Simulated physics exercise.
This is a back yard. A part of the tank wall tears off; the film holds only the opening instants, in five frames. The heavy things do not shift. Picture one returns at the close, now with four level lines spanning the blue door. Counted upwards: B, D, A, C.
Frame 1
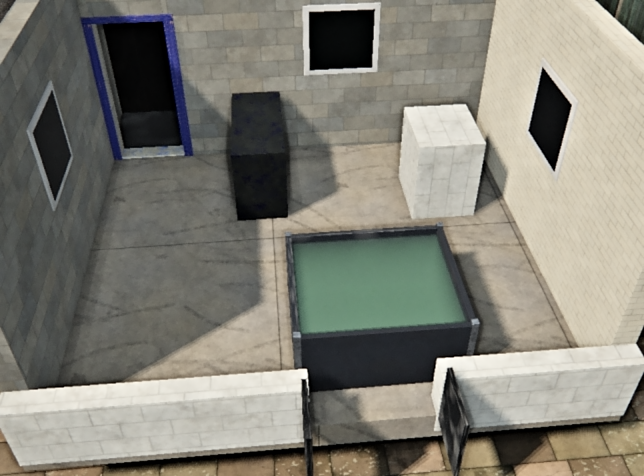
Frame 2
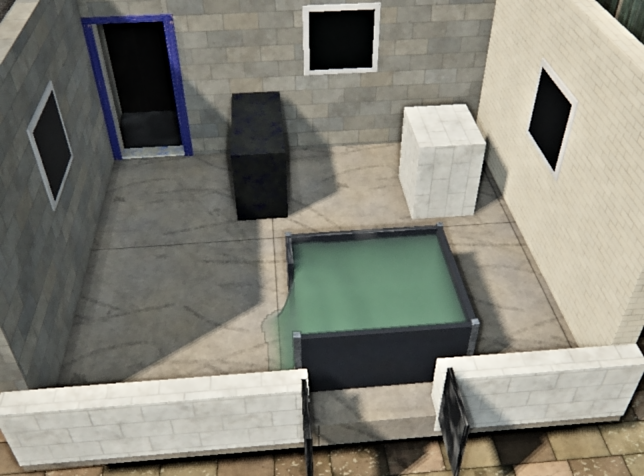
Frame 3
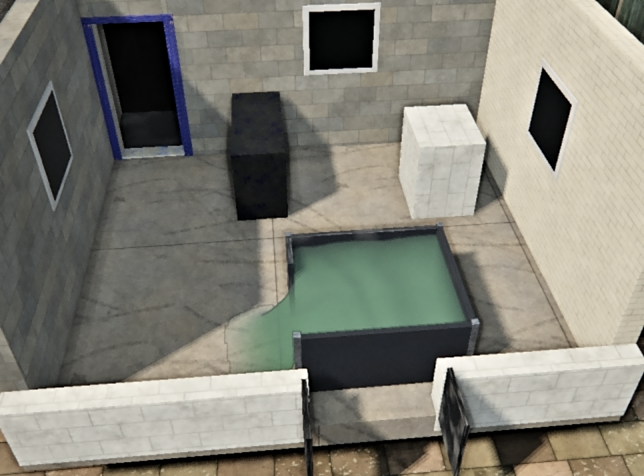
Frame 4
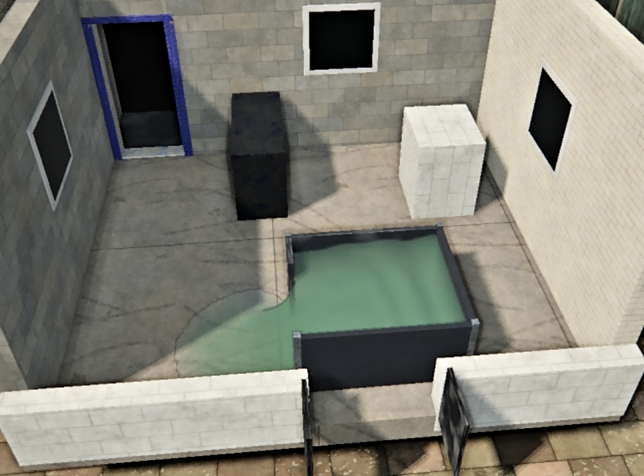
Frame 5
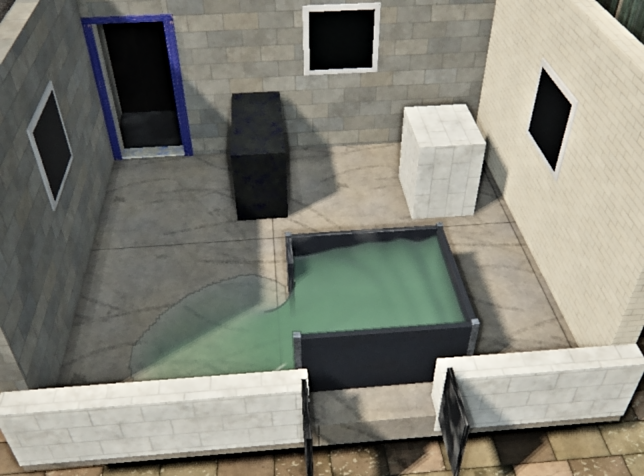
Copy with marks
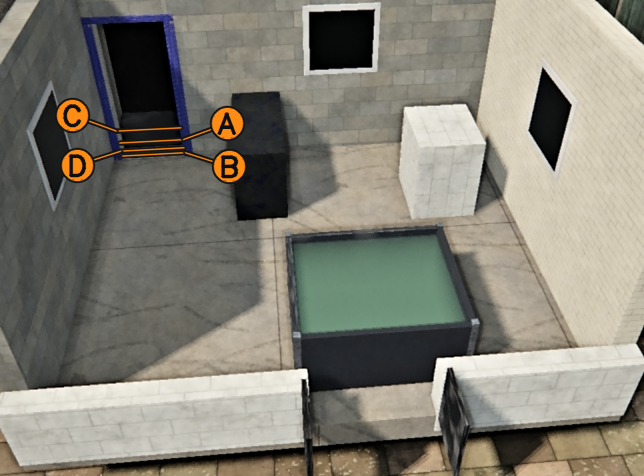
Green water pours from the left side of a dark tank and spreads across the yard.
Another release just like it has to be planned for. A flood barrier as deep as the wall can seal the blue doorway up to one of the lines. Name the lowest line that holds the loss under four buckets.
The limit is A.
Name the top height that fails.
Here it is height D.
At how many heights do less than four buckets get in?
Two of them.
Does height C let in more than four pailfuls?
No, that is safe.
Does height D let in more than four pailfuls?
Yes, that goes wrong.
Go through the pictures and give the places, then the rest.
Water in the tank at rest, its middle at (374, 282); foot of the blue doorway at (154, 157); open gate at (373, 360).
Water covers 1 % of the ground, its front hidden from here.
Water covers 4 % of the ground and shows as far out as (235, 326).
Water covers 8 % of the ground and shows as far out as (184, 342).
Water covers 12 % of the ground and shows as far out as (143, 345).
On the marked copy, A at (151, 141); B at (153, 154); C at (148, 129); D at (152, 149); from the bottom up B, D, A, C.
Choosing A, a splash gets over, under a bucket.
Choosing B, dozens of bucketfuls pour in.
Choosing C, nothing gets over.
Choosing D, about 15 bucketfuls get in.
